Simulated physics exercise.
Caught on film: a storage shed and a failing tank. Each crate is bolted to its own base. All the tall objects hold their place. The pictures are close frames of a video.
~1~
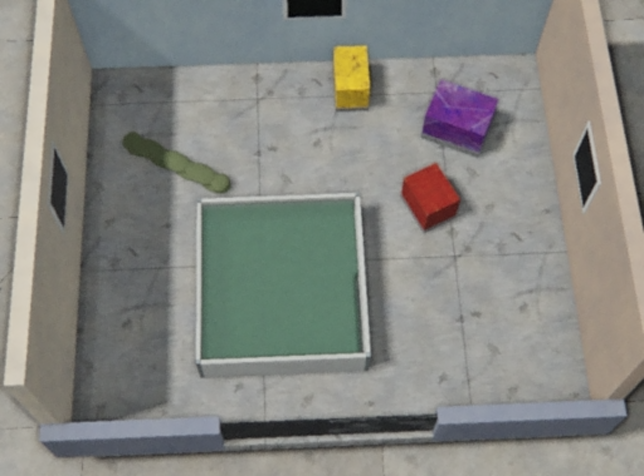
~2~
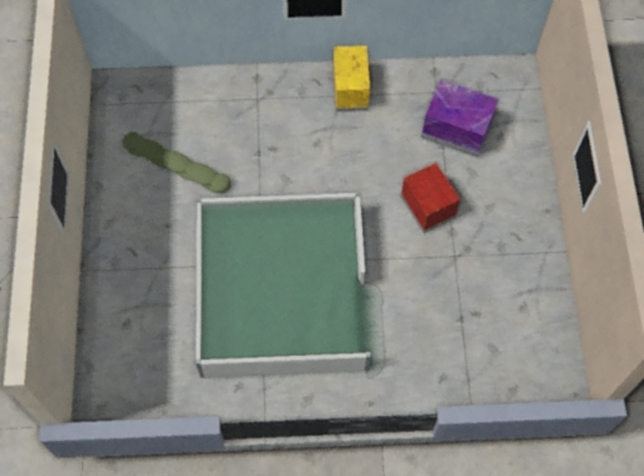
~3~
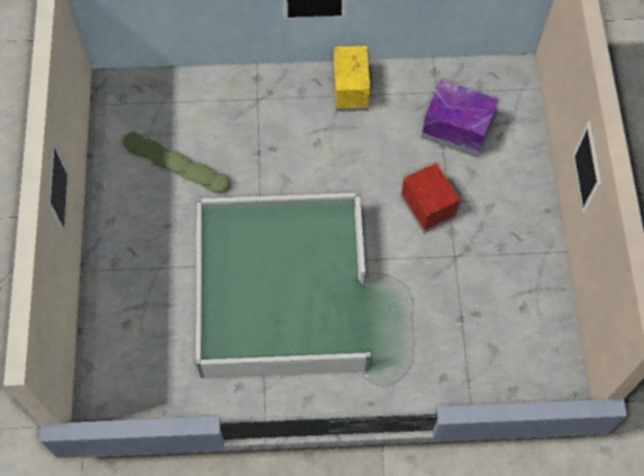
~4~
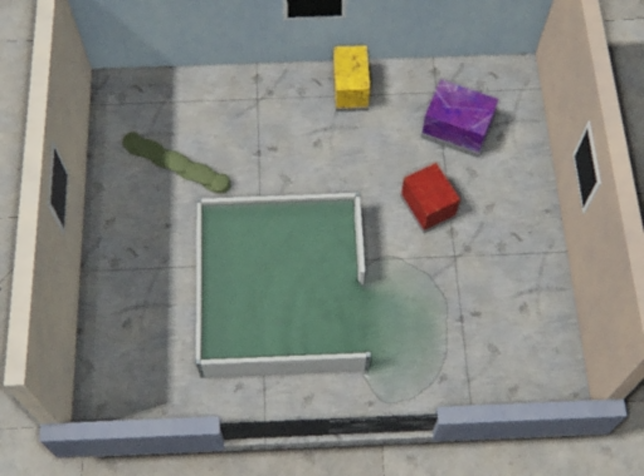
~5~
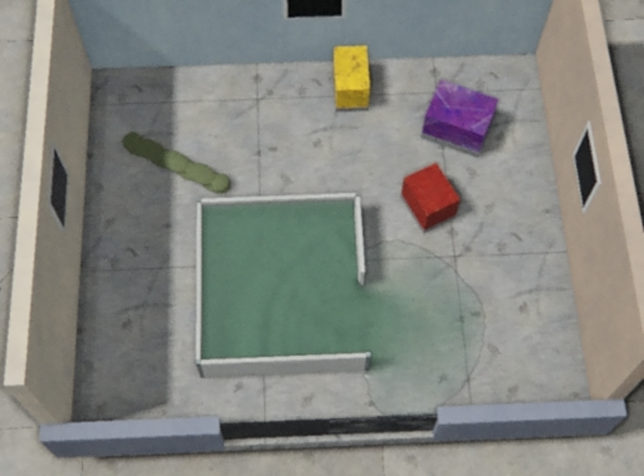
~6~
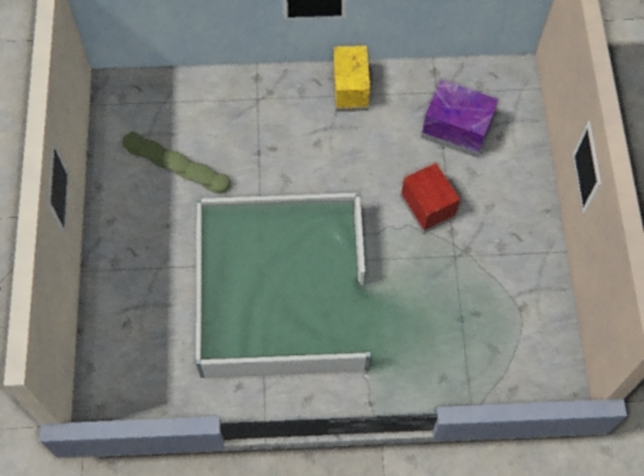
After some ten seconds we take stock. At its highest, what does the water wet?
The red crate is wetted; the purple crate is wetted; the yellow crate is wetted.
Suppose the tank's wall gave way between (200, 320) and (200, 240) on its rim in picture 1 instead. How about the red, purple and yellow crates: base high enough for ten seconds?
My reading: The red one is topped, the purple one keeps dry, the yellow one takes water.
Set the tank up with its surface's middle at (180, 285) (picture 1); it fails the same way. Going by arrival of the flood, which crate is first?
The one in red.
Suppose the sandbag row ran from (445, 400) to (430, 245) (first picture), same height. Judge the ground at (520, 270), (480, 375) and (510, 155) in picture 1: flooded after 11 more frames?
One after the other: Awash, flooded, no water.
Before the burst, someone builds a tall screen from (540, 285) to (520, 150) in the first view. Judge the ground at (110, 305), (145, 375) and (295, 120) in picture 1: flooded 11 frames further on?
In that order: Not flooded, dry, free of water.
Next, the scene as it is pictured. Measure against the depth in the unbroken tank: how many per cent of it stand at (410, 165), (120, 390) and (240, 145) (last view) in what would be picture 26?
In turn 0, 0 and 0 in a hundred.
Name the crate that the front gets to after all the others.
That is the crate marked yellow.
A moment on, water covers 25 % of the floor; the red crate water round its plinth, the purple crate not reached, the yellow crate not reached.
Next, water covers 25 % of the floor; the red crate water round its plinth, the purple crate not reached, the yellow crate not reached.
Then, water covers 35 % of the floor; the red crate water round its plinth, the purple crate water round its plinth, the yellow crate not reached.
Later, water covers 60 % of the floor; the red crate water round its plinth, the purple crate water round its plinth, the yellow crate water round its plinth.
In the end, water covers 90 % of the floor; the red crate was topped, the purple crate was topped, the yellow crate was topped.
